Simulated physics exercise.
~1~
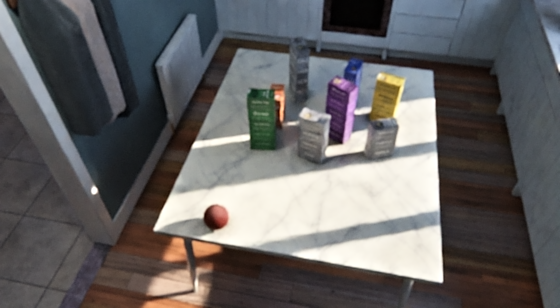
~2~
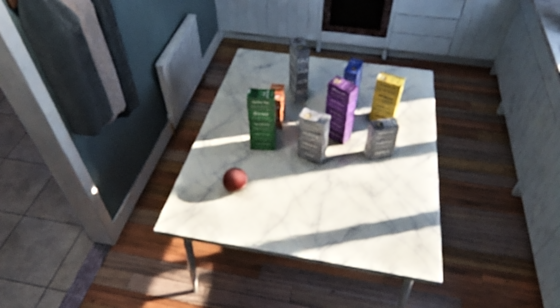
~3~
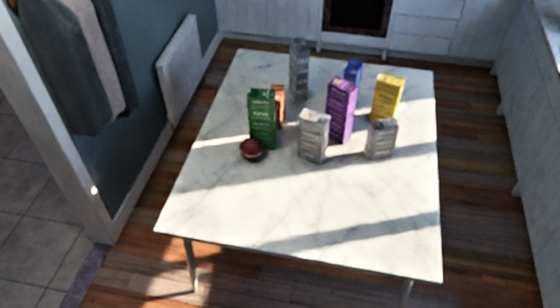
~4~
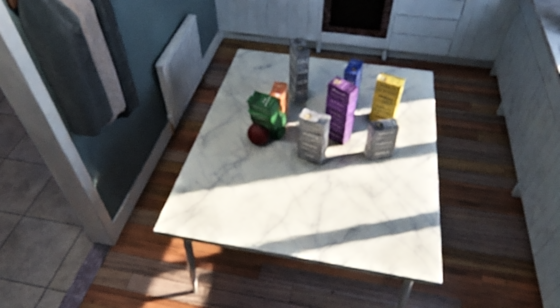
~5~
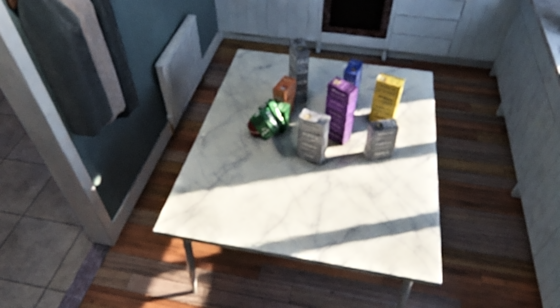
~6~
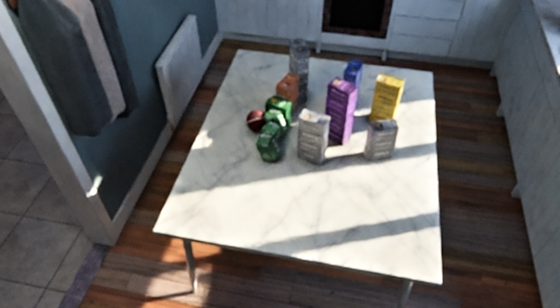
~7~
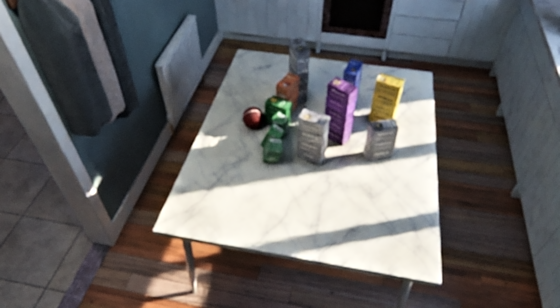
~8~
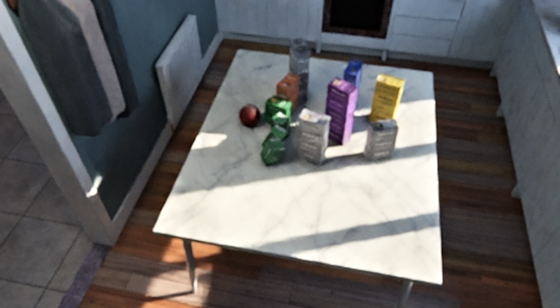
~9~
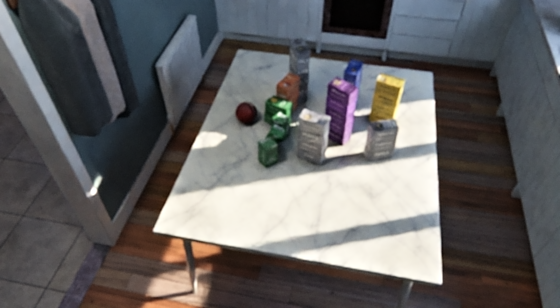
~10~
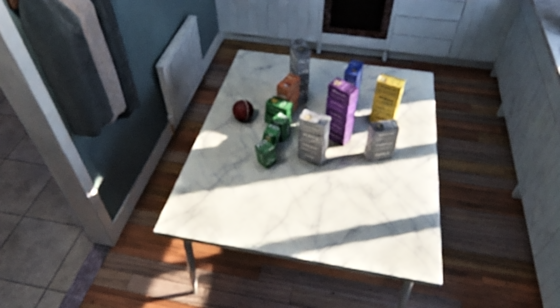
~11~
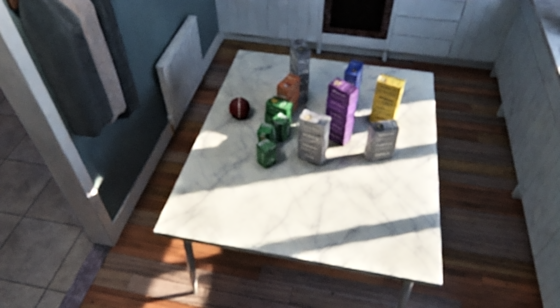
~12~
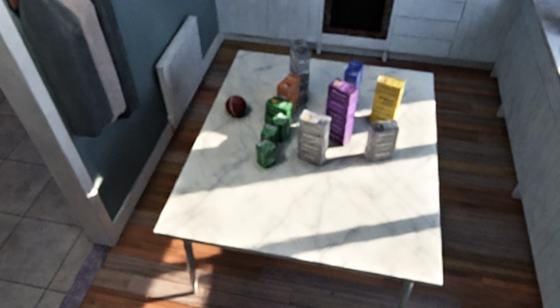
A dark red ball rolls across a pale marble table in a sunlit kitchen, heading away from the near left corner toward a cluster of towers of small tea packets. It runs up and right into the base of the green tower, which leans, buckles and breaks apart over the ball. The green packets tumble toward the near side and come to rest in a low heap, while the orange packets just behind are nudged back slightly. The ball emerges on the left and rolls slowly away toward the table's left edge, still moving at the last, with the purple, yellow and blue towers standing untouched.
